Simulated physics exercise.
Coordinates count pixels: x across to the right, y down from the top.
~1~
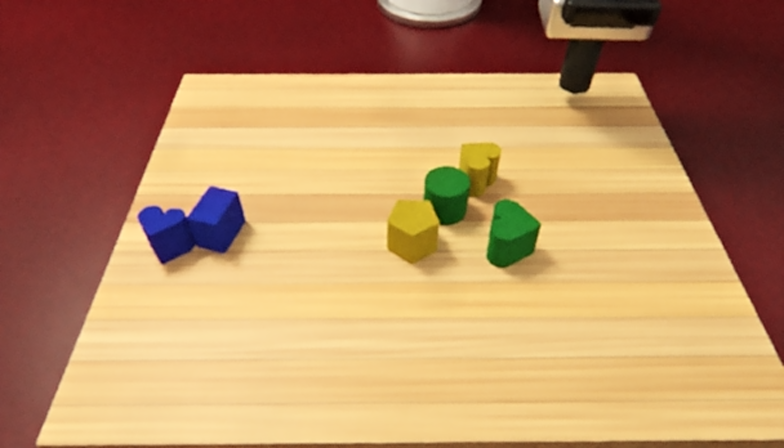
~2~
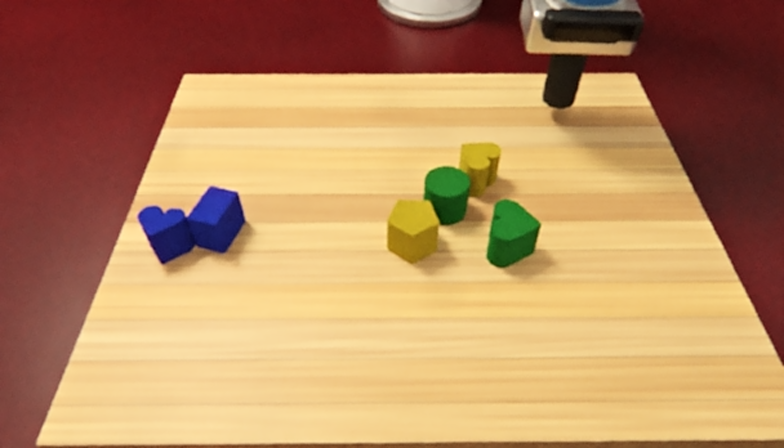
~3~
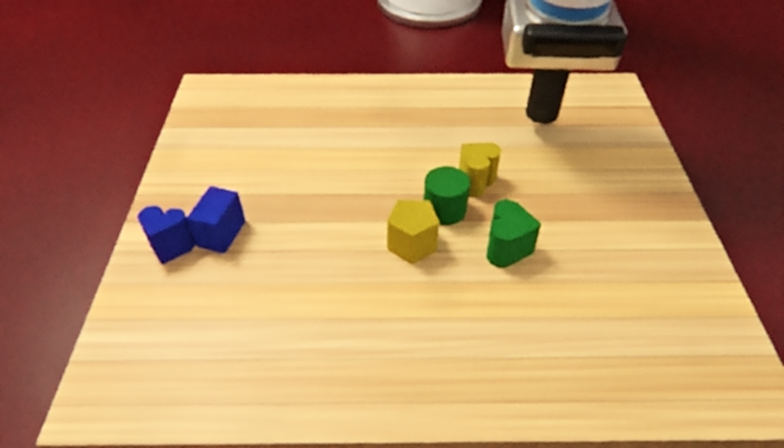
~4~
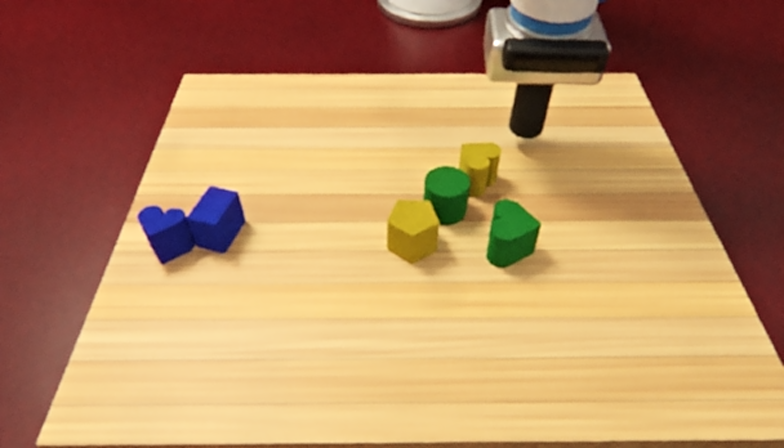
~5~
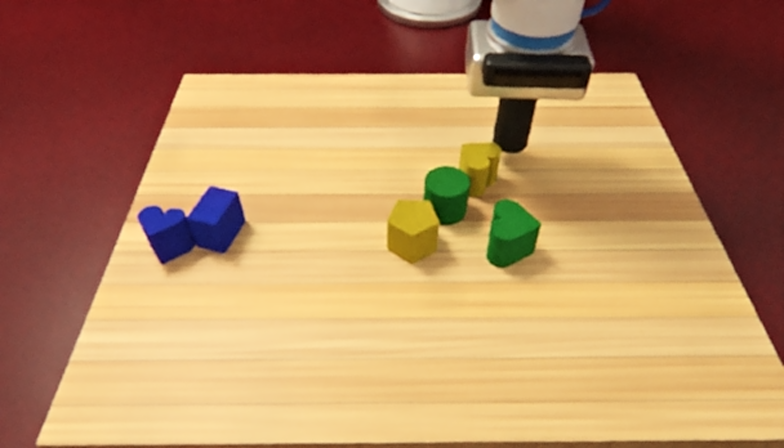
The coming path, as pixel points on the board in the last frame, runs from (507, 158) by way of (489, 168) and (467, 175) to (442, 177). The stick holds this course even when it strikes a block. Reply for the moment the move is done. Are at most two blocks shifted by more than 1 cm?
No, it doesn't check out.
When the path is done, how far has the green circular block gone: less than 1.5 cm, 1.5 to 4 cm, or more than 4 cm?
It will move between 1.5 and 4 cm.
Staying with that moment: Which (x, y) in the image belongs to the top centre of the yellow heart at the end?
At the end it should sit near (459, 176).
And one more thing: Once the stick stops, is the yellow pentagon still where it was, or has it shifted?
Displaced, by a centimetre or more.
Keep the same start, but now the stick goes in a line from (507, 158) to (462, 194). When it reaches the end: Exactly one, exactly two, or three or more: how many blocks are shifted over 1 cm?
Three or more blocks move more than 1 cm.
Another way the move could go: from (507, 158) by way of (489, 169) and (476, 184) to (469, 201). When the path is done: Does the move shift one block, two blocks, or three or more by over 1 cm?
It should be three or more, as far as I can tell.
The first path, step by step. Halfway along, stick (480, 158); yellow pentagon (409, 219); green circular block (438, 190); yellow heart (464, 167), turned 15° anticlockwise.
At the end, stick (443, 162); yellow pentagon (401, 223), turned 15° anticlockwise; green circular block (436, 200); yellow heart (459, 176), turned 60° anticlockwise; green heart not moved.
